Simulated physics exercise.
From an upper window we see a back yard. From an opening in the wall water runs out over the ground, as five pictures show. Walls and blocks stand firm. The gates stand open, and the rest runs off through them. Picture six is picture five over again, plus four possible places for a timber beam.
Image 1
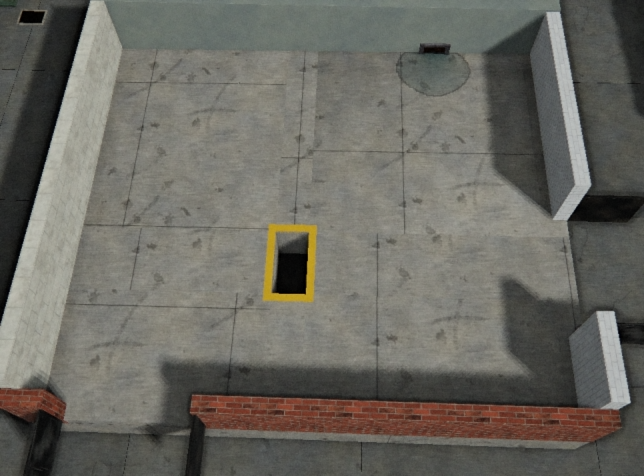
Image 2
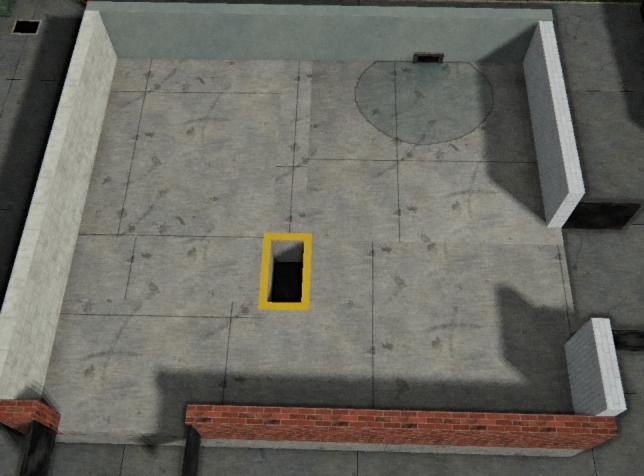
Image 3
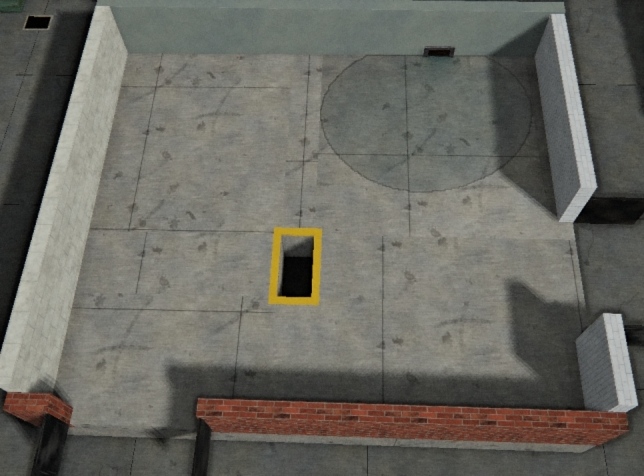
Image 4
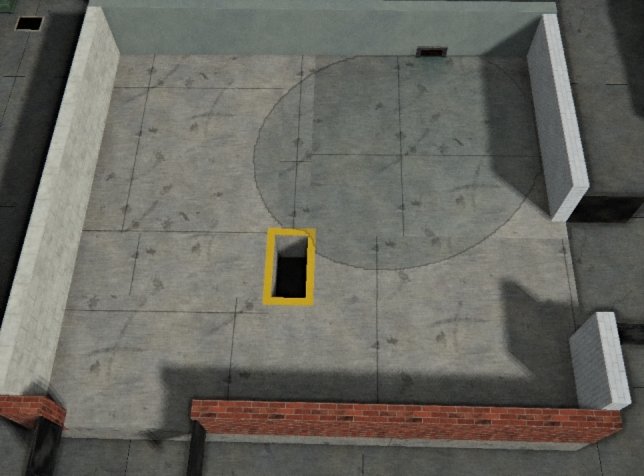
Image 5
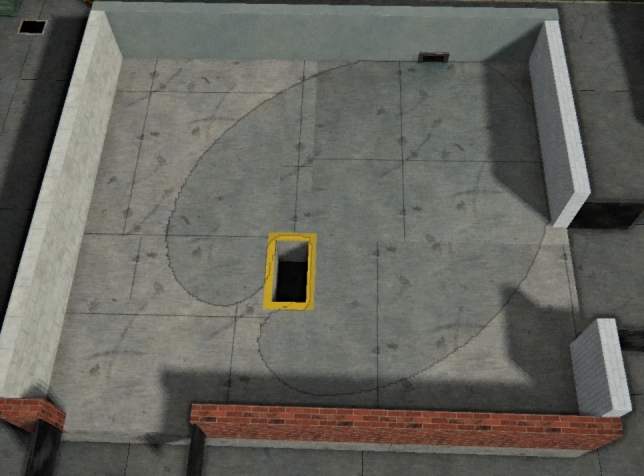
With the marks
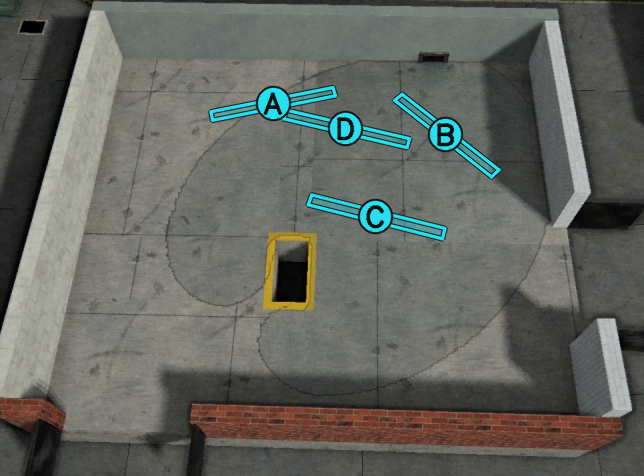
Water spreading from a small wall outfall across a walled concrete yard, widening into a broad sheet and reaching the yellow-edged drain.
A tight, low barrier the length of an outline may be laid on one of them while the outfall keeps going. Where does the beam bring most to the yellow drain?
Use spot A.
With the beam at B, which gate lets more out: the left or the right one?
The left gate.
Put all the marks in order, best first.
A, D, B, C.
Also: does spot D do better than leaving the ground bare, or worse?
Spot D is worse.
On the marked copy, A from (211, 115) to (334, 91); B from (398, 97) to (495, 173); C from (310, 199) to (443, 233); D from (285, 114) to (408, 143).
With A, about 27 % of the stream runs into the yellow drain, about 73 % out by the gates.
With B, about 7 % of the stream runs into the yellow drain, about 92 % out by the gates.
With C, about 2 % of the stream runs into the yellow drain, about 98 % out by the gates.
With D, about 13 % of the stream runs into the yellow drain, about 86 % out by the gates.
